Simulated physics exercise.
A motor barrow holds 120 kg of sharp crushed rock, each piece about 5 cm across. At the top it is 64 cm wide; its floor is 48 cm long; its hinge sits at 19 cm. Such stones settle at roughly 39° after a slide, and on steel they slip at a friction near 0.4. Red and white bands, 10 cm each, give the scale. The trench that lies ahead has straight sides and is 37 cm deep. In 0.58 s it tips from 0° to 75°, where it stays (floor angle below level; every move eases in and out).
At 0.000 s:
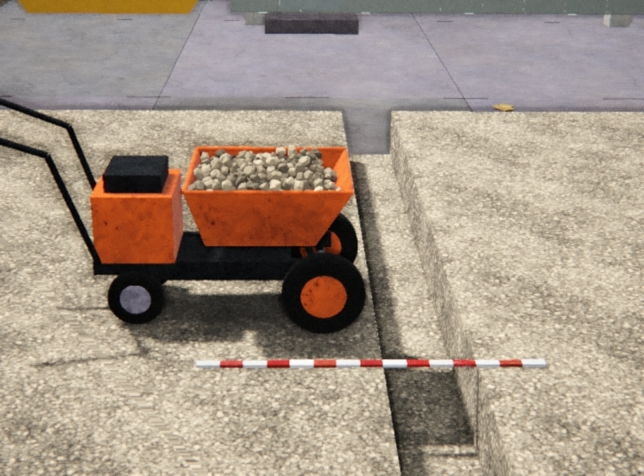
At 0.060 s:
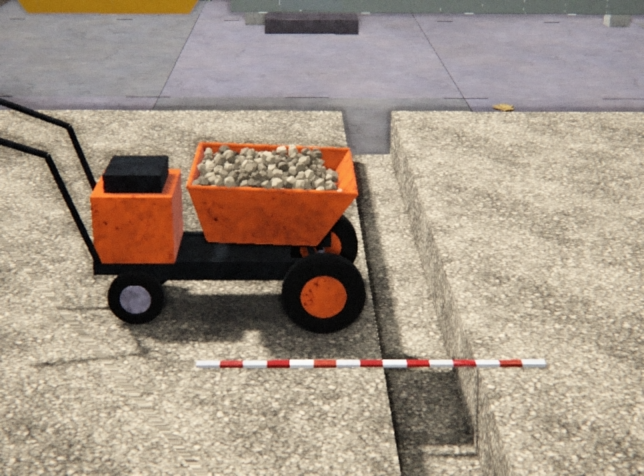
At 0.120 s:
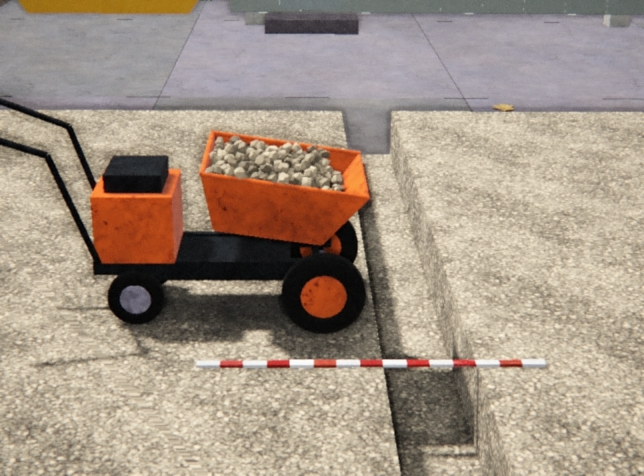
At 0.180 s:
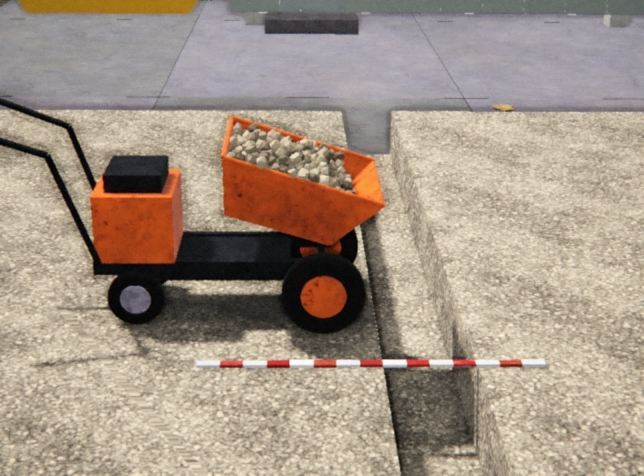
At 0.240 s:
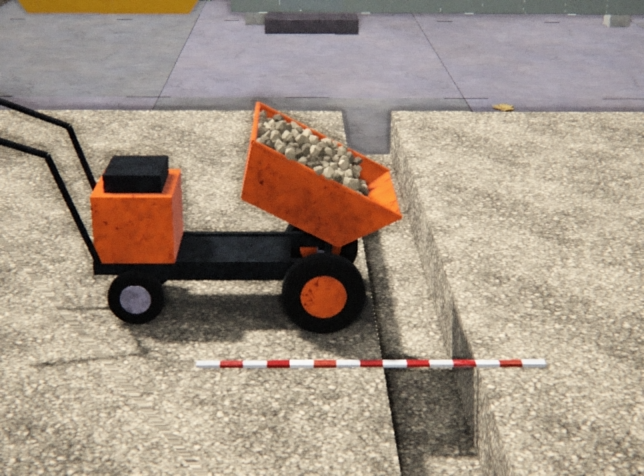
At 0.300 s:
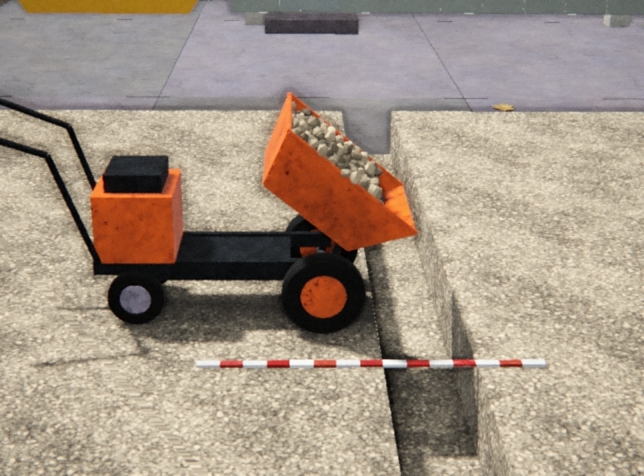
In this clip, an orange motor barrow loaded with crushed stones stands beside a narrow trench, and its skip tilts steadily forward to the right, the back end rising steeply while the stones stay inside and the wheels remain still.
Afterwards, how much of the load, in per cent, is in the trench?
About 28 per cent.
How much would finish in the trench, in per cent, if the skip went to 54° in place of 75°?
In that case around 10 percent.
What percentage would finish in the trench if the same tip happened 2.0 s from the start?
Close to 60 percent, then.
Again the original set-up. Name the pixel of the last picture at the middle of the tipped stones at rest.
I'd put it close to (493, 299).
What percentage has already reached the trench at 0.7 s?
About 5 per cent by then.
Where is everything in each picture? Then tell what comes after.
In the first frame, lip at (352, 193), floor tilted 0°, highest stones at (273, 162).
In the second frame, the skip is at 2°, its lip at (357, 194); the top of the load is at (274, 161); the stones move at 0.5 m/s on average.
In the third frame, the skip is at 8°, its lip at (368, 198); the top of the load is at (237, 153); the stones move at 1.0 m/s on average.
In the fourth frame, the skip is at 17°, its lip at (384, 206); the top of the load is at (243, 138); the stones move at 1.4 m/s on average.
In the fifth frame, lip at (401, 218), floor tilted 28°, highest stones at (267, 124); the stones move at 1.6 m/s on average.
In the sixth frame, the skip is at 39°, its lip at (417, 234); the top of the load is at (295, 117); the stones move at 1.7 m/s on average.
After 0.4 s the floor is at 63°; 100 % in the skip; the foremost stones are at (423, 226).
After 0.7 s the floor is at 75°; 54 % in the skip, 6 % in the trench, 40 % past the trench; the foremost stones are at (524, 303).
After 1.0 s the floor is at 75°; 17 % in the skip, 17 % in the trench, 66 % past the trench; the foremost stones are past the picture's edge.
After 3.0 s the floor is at 75°; 8 % in the skip, 28 % in the trench, 63 % past the trench; the foremost stones are past the picture's edge.
